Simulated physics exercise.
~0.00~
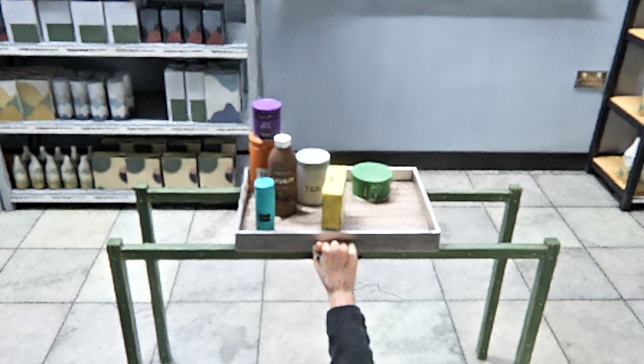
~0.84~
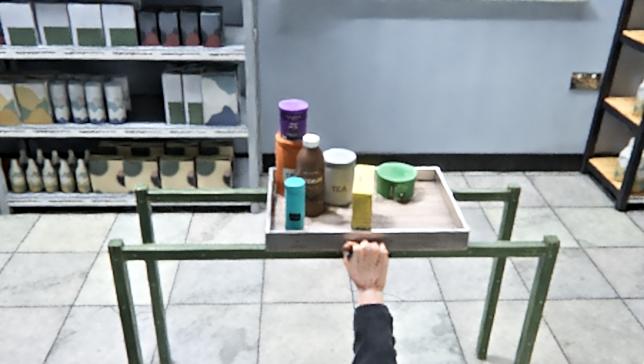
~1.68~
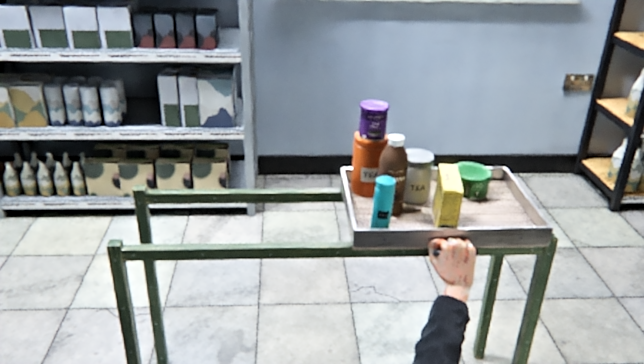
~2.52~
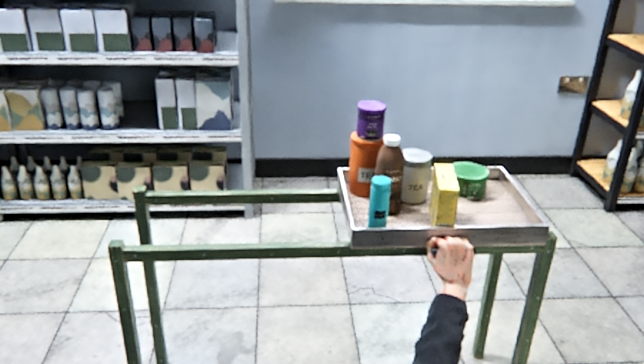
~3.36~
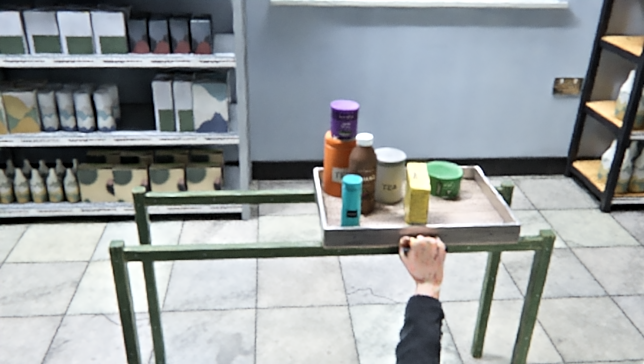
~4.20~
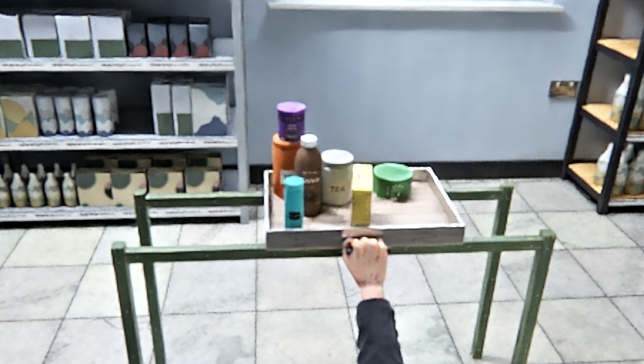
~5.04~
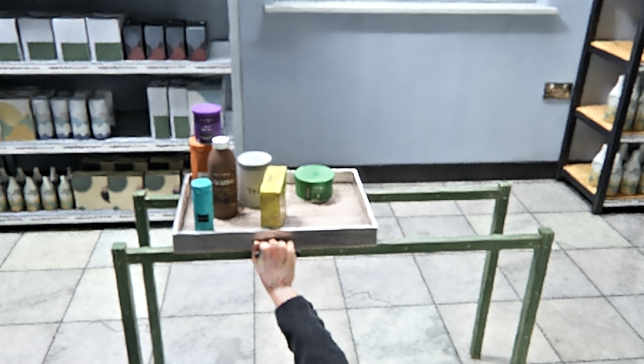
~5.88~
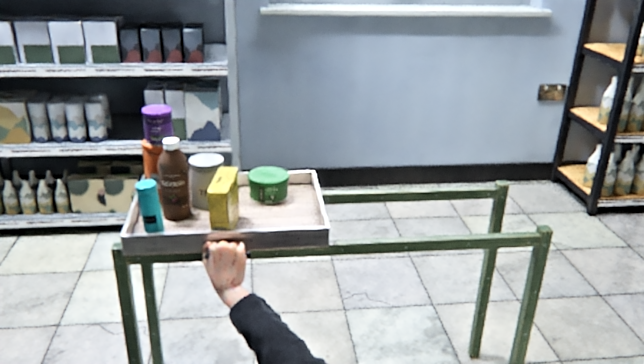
The clip shows a hand sliding a tray of seven containers along a green frame in a shop, first to the right end, then back left past its starting position to the left end, where the turquoise shaker and the other items remain upright.
